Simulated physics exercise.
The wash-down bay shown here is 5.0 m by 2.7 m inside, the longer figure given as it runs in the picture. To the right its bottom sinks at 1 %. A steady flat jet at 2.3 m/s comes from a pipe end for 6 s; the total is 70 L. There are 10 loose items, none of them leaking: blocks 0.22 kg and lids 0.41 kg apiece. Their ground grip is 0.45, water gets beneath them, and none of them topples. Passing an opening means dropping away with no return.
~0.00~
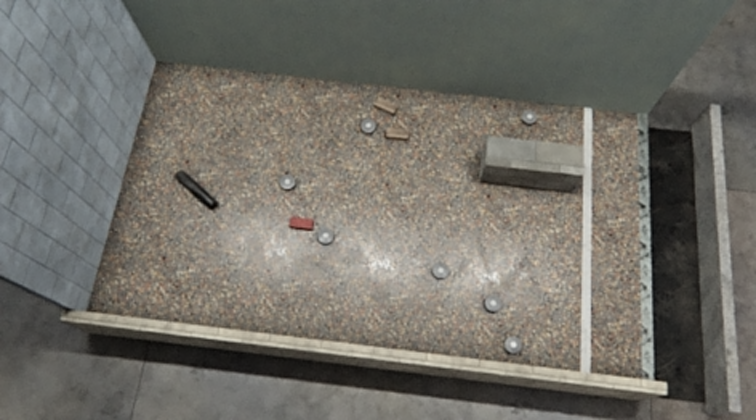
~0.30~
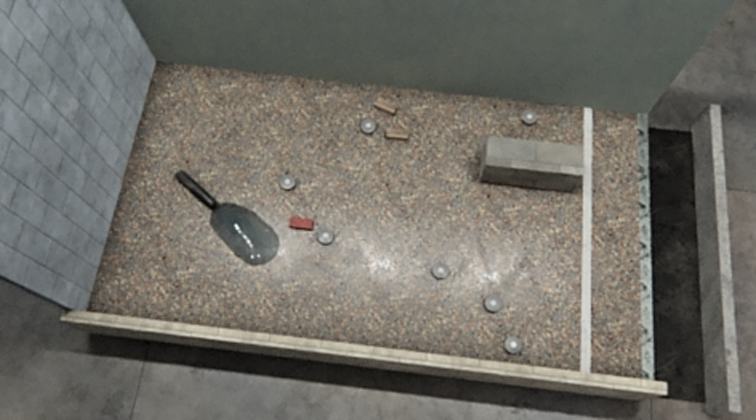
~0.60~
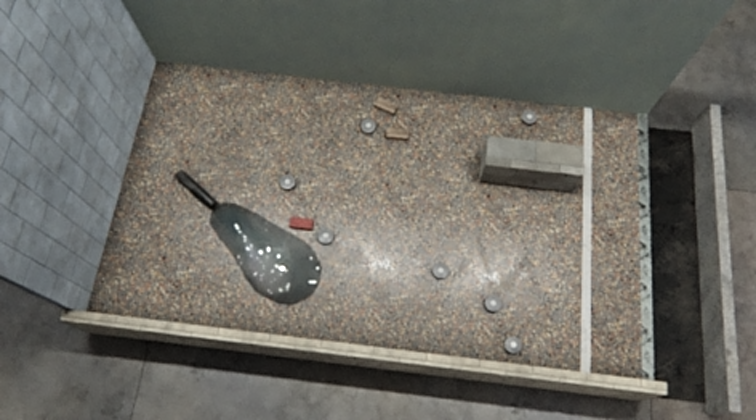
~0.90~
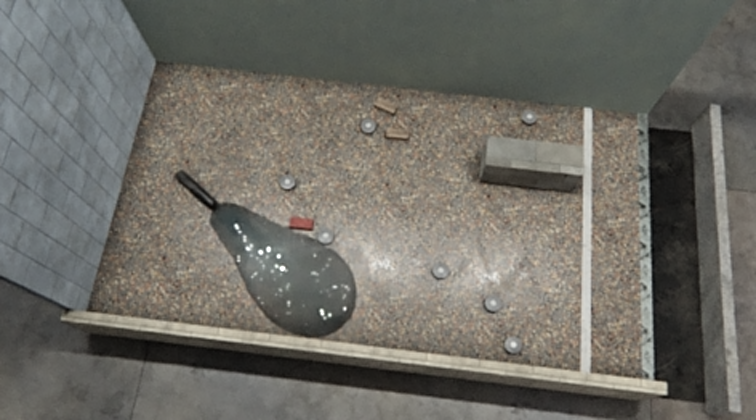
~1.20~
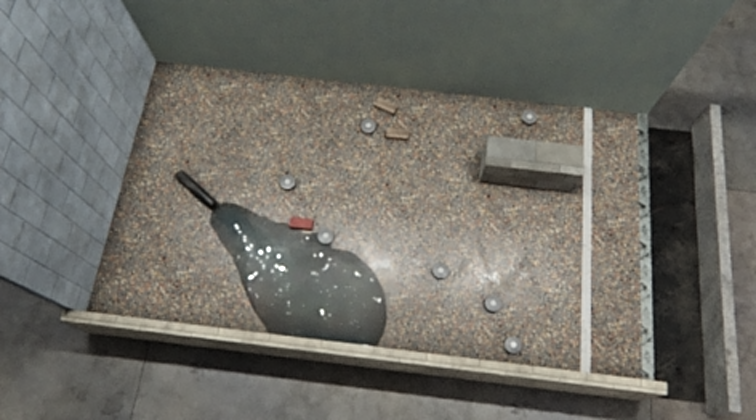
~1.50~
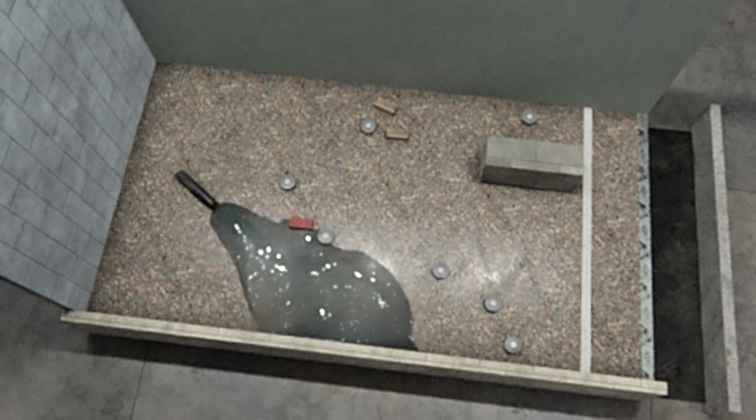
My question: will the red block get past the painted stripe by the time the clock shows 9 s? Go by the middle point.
Still before it by then.
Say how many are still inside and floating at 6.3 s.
Just then, the number is 0.
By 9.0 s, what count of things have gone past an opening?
I count 0 of them.
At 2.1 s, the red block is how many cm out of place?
0 cm or so by then.
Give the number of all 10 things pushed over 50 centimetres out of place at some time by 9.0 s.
That comes to 1.
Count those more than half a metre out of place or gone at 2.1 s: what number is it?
It comes to 0.
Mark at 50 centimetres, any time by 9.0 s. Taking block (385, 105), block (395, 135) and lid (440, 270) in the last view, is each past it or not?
First stays inside the line, second stays inside the line, third stays inside the line.
After 2.1 s the red block is near (301, 223), 0.0 m from its start, aground; 0 of 10 are over the mark; 0 afloat.
After 4.0 s the red block is near (301, 223), 0.0 m from its start, aground; 0 of 10 are over the mark; 0 afloat.
After 6.3 s the red block is near (301, 223), 0.0 m from its start, aground; 1 of 10 are over the mark; 0 afloat.
After 9.0 s the red block is near (301, 223), 0.0 m from its start, aground; 1 of 10 are over the mark; 0 afloat.
